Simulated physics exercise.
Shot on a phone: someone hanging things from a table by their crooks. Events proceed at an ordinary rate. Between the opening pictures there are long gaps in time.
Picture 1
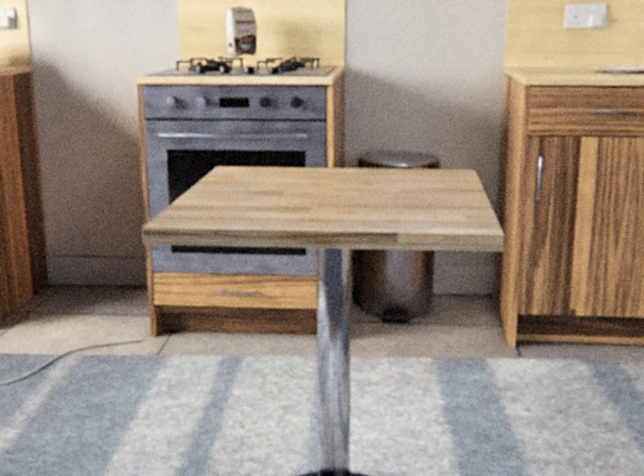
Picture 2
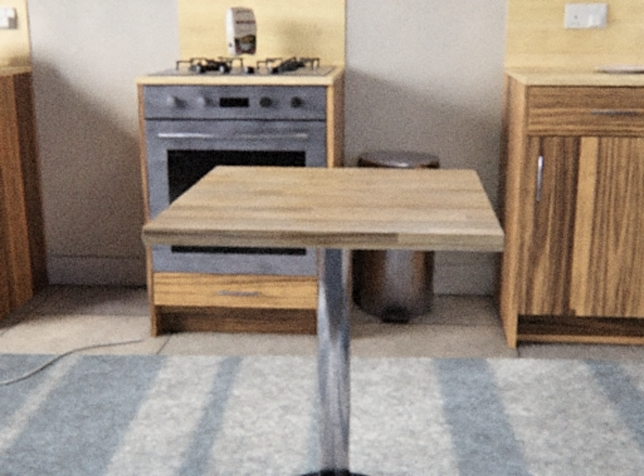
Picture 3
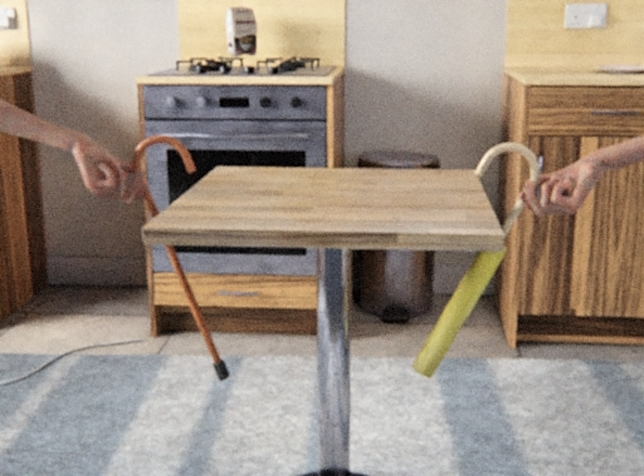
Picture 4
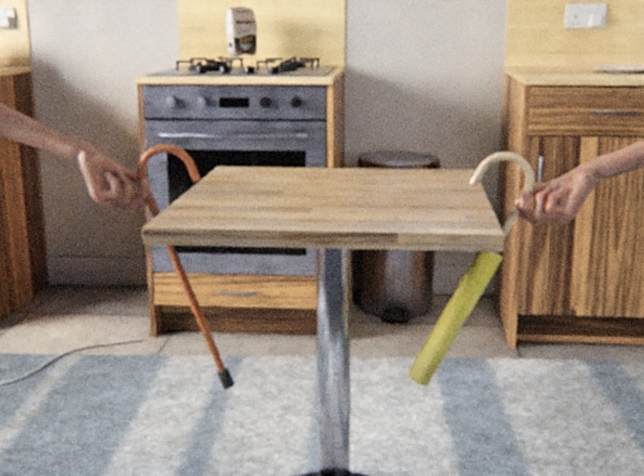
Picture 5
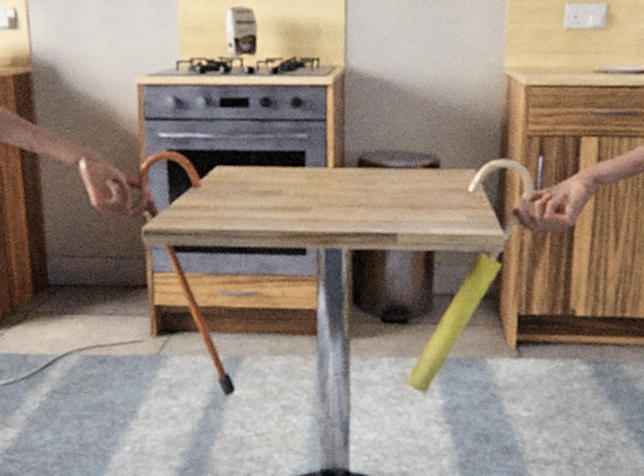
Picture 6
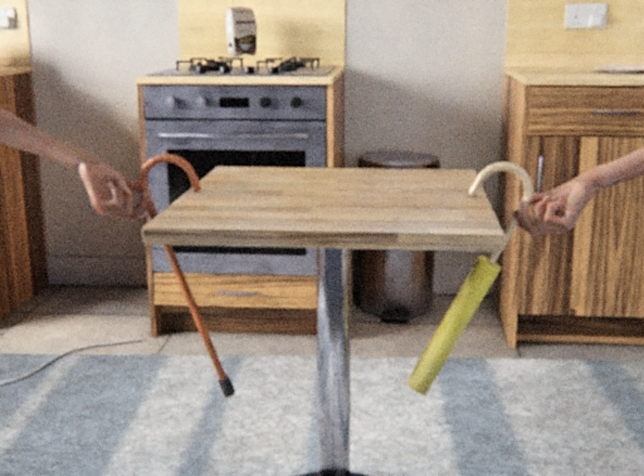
A square wooden table on a metal pedestal stands on a blue-grey striped rug in a kitchen, seen from the front by a still camera, with an oven, a bin and wood-grain cabinets behind. At first nothing moves. Then two hands appear, the left with an orange cane and the right with a yellow umbrella, and lower them slightly, their crooks at the table's opposite edges, still gripping both.
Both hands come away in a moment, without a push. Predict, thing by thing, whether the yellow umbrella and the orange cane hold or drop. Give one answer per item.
My guess is the yellow umbrella holds fast. My guess is the orange cane holds fast.
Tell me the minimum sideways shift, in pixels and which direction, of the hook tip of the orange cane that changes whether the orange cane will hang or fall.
Roughly 12 pixels left.
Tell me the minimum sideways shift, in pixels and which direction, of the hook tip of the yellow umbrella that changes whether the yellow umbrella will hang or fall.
About 16 pixels to the right.
Then, 0.40 s on from there, yellow umbrella at rest near (459, 279); orange cane at rest near (204, 276).
In the end, the yellow umbrella stays hooked on the edge, near (457, 279); the orange cane stays hooked on the edge, near (205, 276).
